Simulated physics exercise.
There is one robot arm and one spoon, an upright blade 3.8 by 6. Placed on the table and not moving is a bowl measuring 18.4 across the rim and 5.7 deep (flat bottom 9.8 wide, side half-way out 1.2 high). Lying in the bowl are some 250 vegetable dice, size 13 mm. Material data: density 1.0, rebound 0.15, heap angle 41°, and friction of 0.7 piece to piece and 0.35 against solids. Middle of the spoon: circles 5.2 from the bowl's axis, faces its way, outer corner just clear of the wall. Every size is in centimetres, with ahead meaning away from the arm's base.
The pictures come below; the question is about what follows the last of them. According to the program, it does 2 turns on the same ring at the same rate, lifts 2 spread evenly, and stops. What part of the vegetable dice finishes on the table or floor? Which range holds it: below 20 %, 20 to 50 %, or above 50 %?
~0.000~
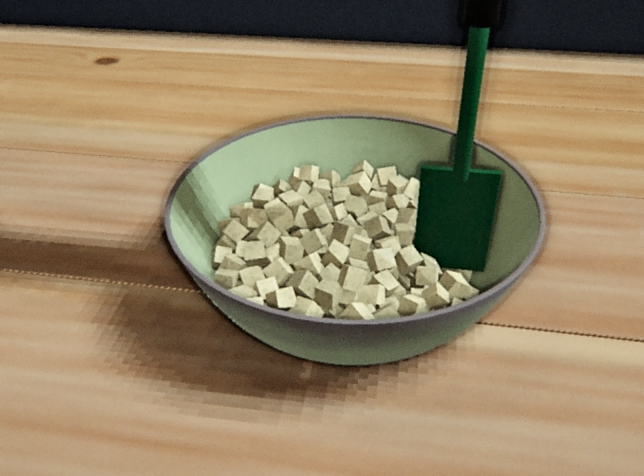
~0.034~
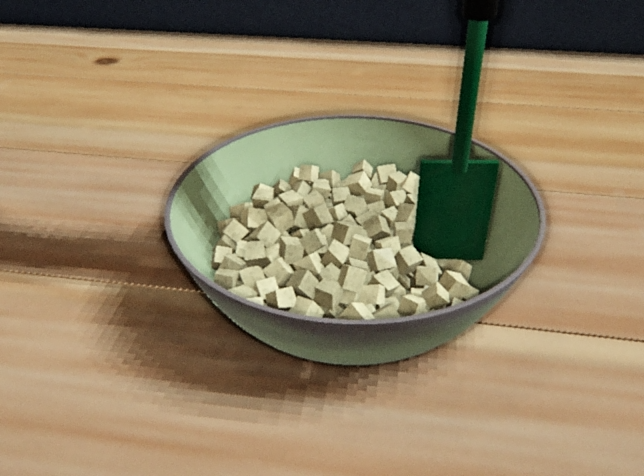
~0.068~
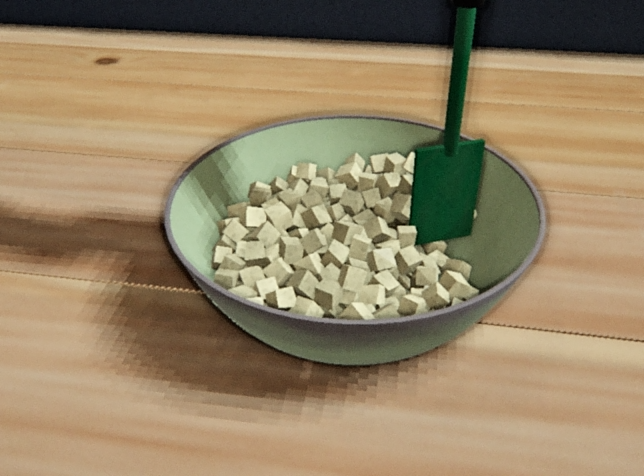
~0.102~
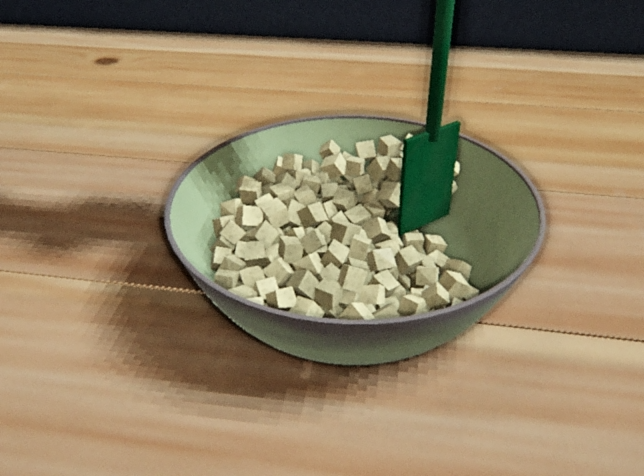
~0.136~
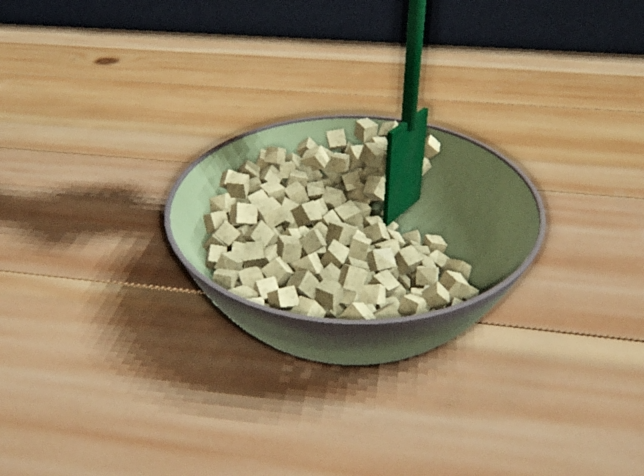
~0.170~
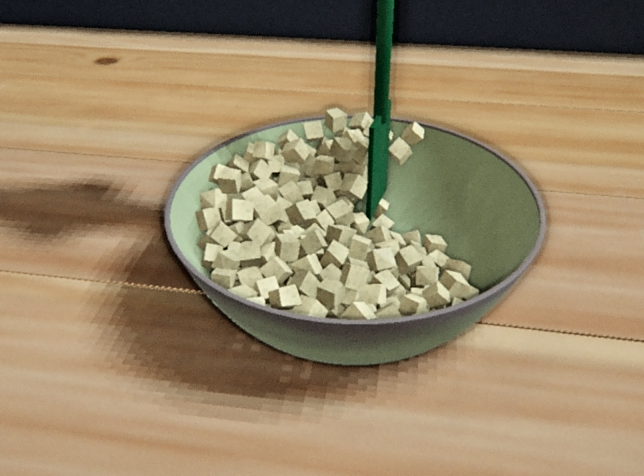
The range 20 to 50 %.
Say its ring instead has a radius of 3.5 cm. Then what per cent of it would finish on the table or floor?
Then some 15 percent.
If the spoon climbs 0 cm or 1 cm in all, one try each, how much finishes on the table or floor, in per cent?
40 % and 40 %.
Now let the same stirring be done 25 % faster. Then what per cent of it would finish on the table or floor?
In that case, close to 45 in a hundred.
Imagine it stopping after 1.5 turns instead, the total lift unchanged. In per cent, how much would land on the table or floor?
I'd expect around 30 per cent.
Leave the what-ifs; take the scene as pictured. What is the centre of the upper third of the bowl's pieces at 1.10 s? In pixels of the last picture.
In the last picture it sits around (277, 292).
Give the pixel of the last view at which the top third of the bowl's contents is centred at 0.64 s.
Roughly pixel (480, 208).
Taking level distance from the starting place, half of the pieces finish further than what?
I'd estimate close to 10 cm.
After 0.64 s, 332° round, highest piece 8 above the table; 196 in the bowl, 41 on the table or floor, 9 in flight or on the tool.
After 1.10 s, 224° round, highest piece 7 above the table; 172 in the bowl, 73 on the table or floor, 1 in flight or on the tool.
After 1.53 s, 0° round, highest piece 5 above the table; 166 in the bowl, 80 on the table or floor.
After 2.23 s, 0° round, highest piece 5 above the table; 166 in the bowl, 80 on the table or floor.
In the end, 166 in the bowl, 80 on the table or floor. That is 33 % on the table or floor.
